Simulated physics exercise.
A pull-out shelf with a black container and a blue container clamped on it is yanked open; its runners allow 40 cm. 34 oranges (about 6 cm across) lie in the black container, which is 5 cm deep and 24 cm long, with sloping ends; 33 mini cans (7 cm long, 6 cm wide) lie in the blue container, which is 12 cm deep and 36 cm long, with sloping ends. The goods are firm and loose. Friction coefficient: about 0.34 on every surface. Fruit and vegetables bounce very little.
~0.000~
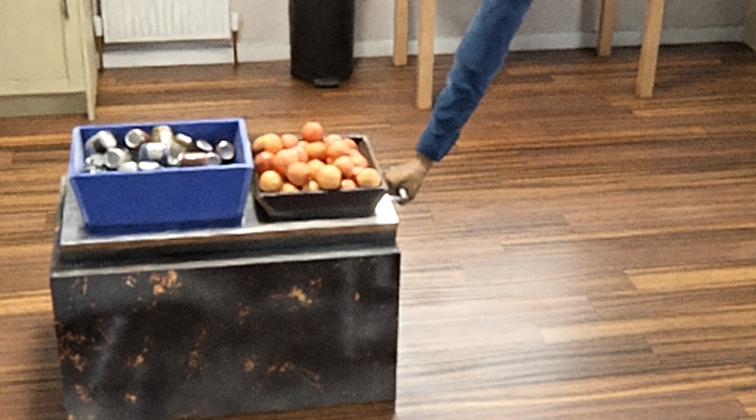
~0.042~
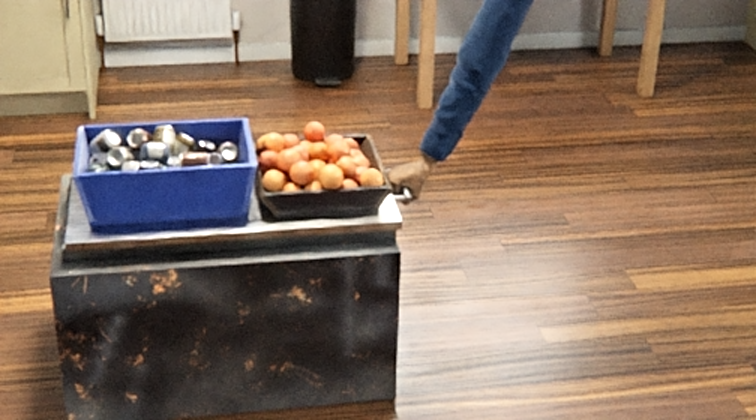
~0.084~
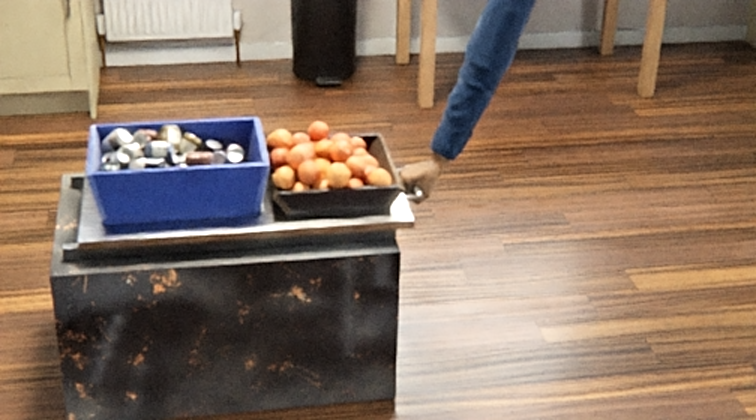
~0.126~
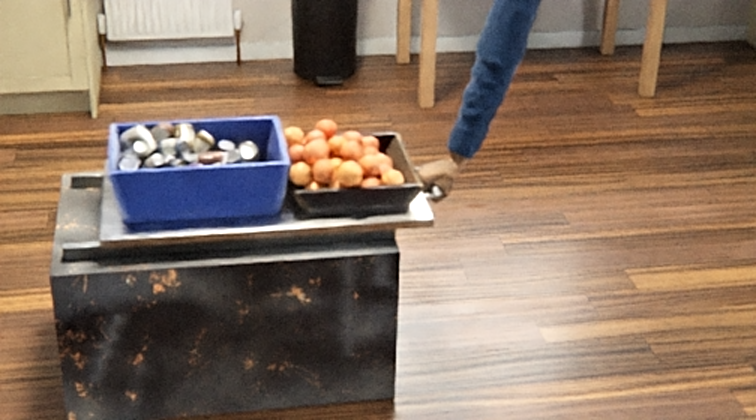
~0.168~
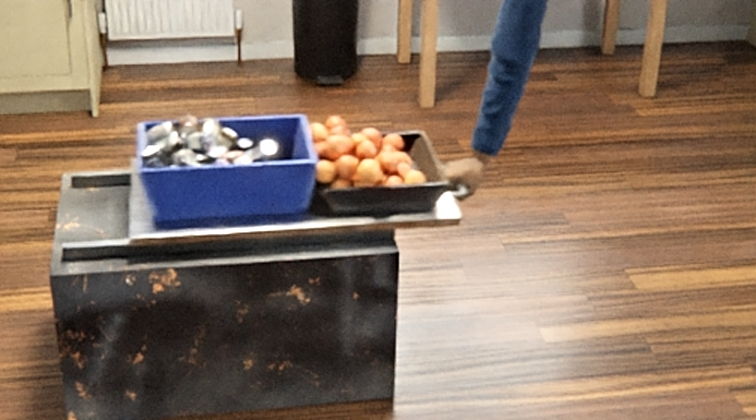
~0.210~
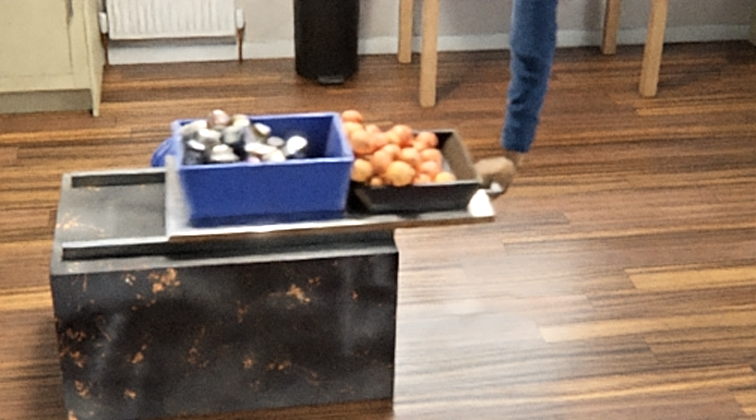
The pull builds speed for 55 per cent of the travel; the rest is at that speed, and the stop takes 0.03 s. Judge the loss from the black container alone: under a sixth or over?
Out of the black container go more than a sixth of the oranges.
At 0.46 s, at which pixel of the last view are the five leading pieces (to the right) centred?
Around (572, 140).
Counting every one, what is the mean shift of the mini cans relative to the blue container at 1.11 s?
About 8 cm to the right.
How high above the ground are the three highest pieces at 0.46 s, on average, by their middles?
Some 78 cm up.
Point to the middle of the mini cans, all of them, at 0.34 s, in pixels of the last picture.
Near (346, 155).
After 0.26 s, end of travel.
After 0.34 s, black container 32 in, 2 out and blue container 33 in, 0 out.
After 0.46 s, black container 22 in, 12 out and blue container 32 in, 1 out.
After 0.68 s, black container 18 in, 16 out and blue container 30 in, 3 out.
When it is over (at 1.11 s), black container 18 in, 16 out and blue container 30 in, 3 out. Asked share, 16 of 34, 47 per cent.
